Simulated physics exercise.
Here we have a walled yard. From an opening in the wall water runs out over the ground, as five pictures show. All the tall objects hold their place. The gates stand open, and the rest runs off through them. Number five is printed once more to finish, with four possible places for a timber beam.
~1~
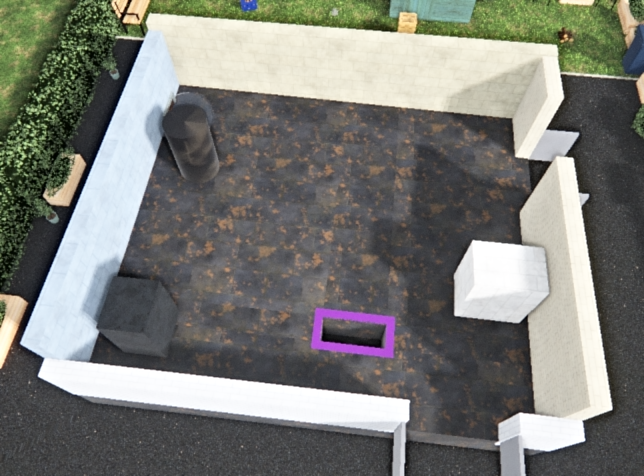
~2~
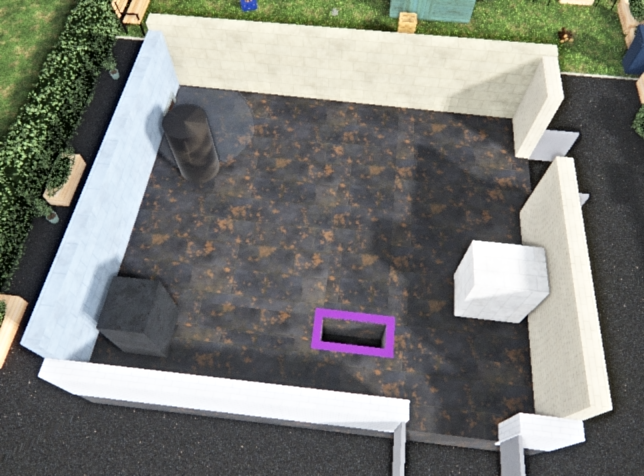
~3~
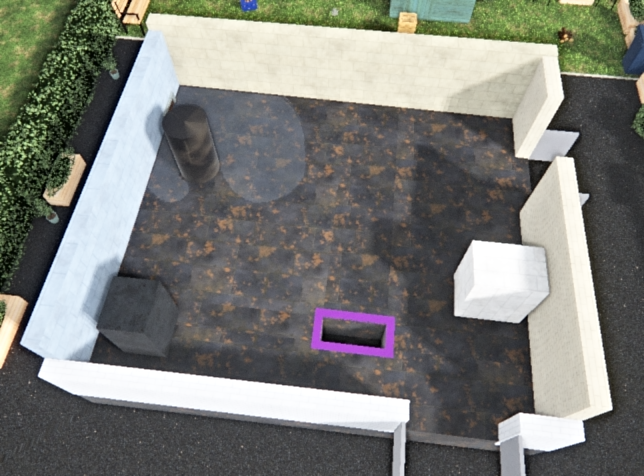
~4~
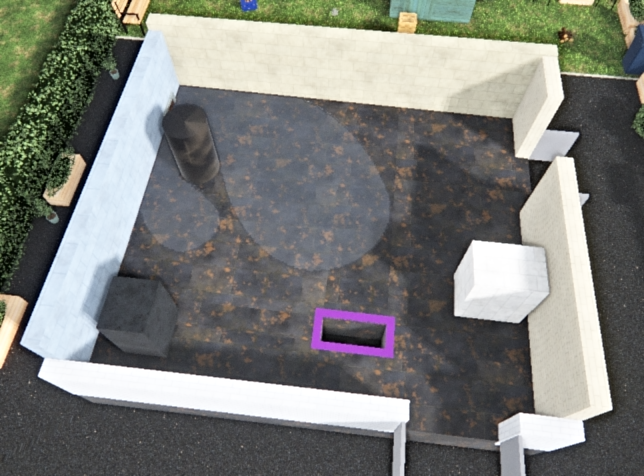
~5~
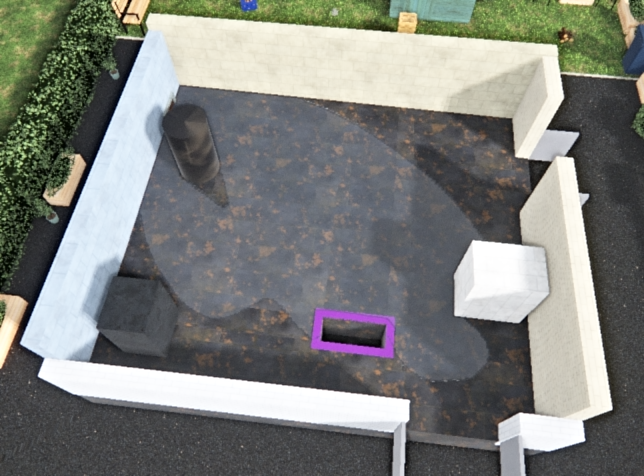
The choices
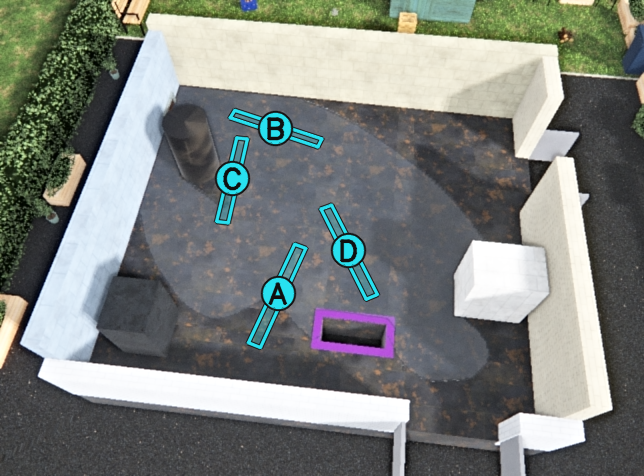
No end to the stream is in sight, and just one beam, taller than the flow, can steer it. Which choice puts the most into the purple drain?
I would pick position D.
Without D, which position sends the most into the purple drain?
The answer is B.
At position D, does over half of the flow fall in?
No.
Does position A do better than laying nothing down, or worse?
It is worse.
On the marked copy, A from (254, 345) to (300, 246); B from (232, 114) to (319, 142); C from (222, 222) to (242, 138); D from (326, 207) to (371, 296).
For position A, about 13 % of the stream goes into the purple drain, about 87 % out by the gates.
For position B, about 23 % of the stream goes into the purple drain, about 77 % out by the gates.
For position C, about 11 % of the stream goes into the purple drain, about 89 % out by the gates.
For position D, about 34 % of the stream goes into the purple drain, about 66 % out by the gates.
